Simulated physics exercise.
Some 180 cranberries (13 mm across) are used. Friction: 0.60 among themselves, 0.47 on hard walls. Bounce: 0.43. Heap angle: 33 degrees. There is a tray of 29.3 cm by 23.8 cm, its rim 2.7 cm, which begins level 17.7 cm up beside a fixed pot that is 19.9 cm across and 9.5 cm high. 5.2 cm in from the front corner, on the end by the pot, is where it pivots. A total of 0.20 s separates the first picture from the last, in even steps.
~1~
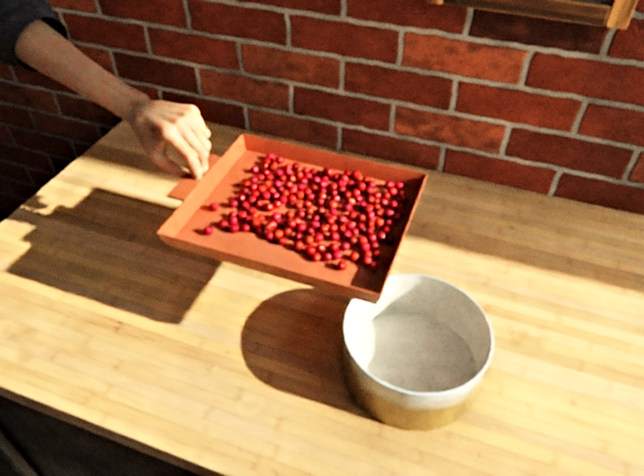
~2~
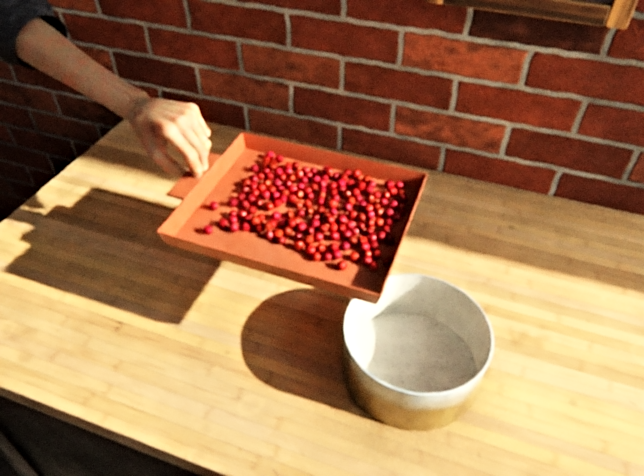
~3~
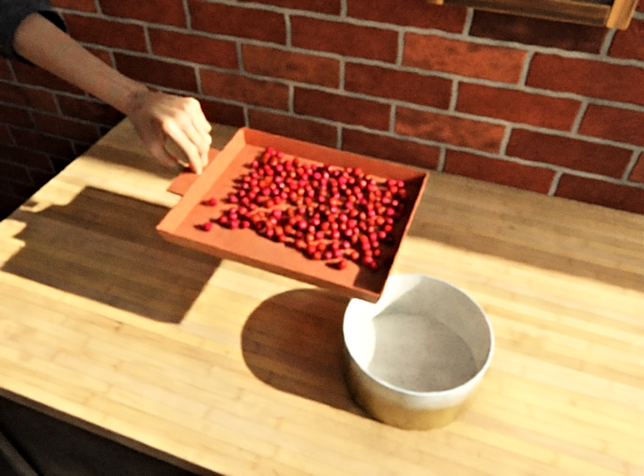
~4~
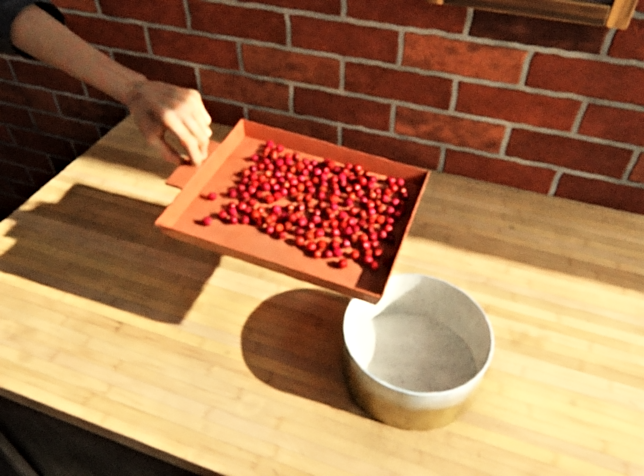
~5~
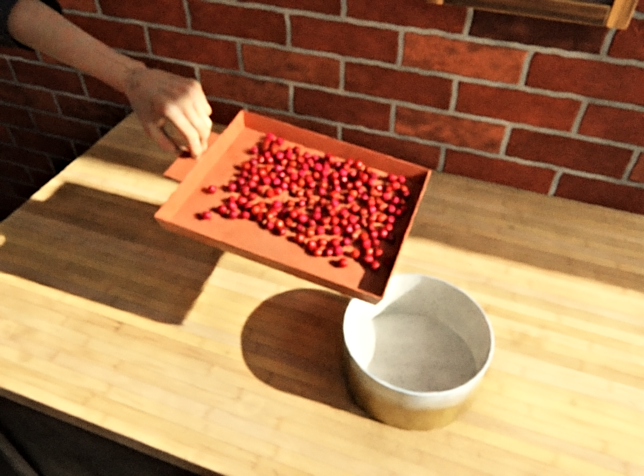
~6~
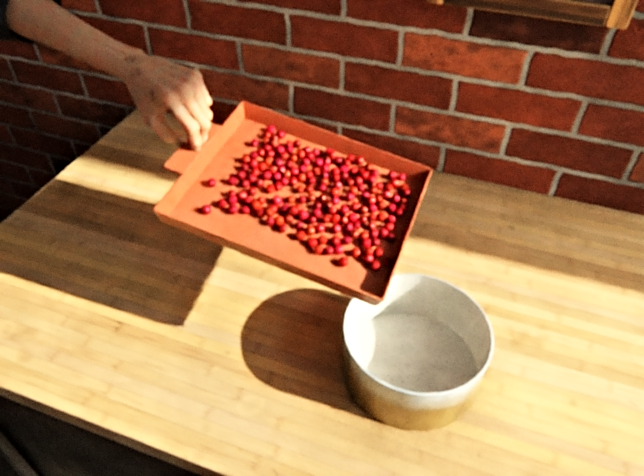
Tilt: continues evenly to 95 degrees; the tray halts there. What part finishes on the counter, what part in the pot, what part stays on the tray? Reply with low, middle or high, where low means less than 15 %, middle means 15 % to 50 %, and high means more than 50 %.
My answer: Counter - low; pot - high; tray - low.
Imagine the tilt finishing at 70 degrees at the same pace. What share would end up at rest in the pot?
It would land at about 25 percent.
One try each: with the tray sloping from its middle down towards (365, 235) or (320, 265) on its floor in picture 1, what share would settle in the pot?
Approximately 75 percent, then 70 percent.
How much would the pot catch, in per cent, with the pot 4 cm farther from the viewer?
About 70 %.
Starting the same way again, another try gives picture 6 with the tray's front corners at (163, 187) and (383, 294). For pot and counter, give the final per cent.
That works out as pot 75 and counter 25.
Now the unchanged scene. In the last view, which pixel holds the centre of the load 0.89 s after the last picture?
Roughly (399, 227).
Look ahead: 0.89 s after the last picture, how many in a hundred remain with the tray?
Something like 95 percent, roughly.
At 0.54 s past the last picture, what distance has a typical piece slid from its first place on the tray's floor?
About 8 cm.
Then, 0.54 s after the last picture, tilt 51 degrees; the tray holds 100 %, the pot 0 %.
Then, 0.89 s after the last picture, tilt 77 degrees; the tray holds 95 %, the pot 5 %.
Then, 1.34 s after the last picture, tilt 95 degrees; the tray holds 10 %, the pot 80 %.
In the end, counter 5 %, pot 95 %, tray 0 %.
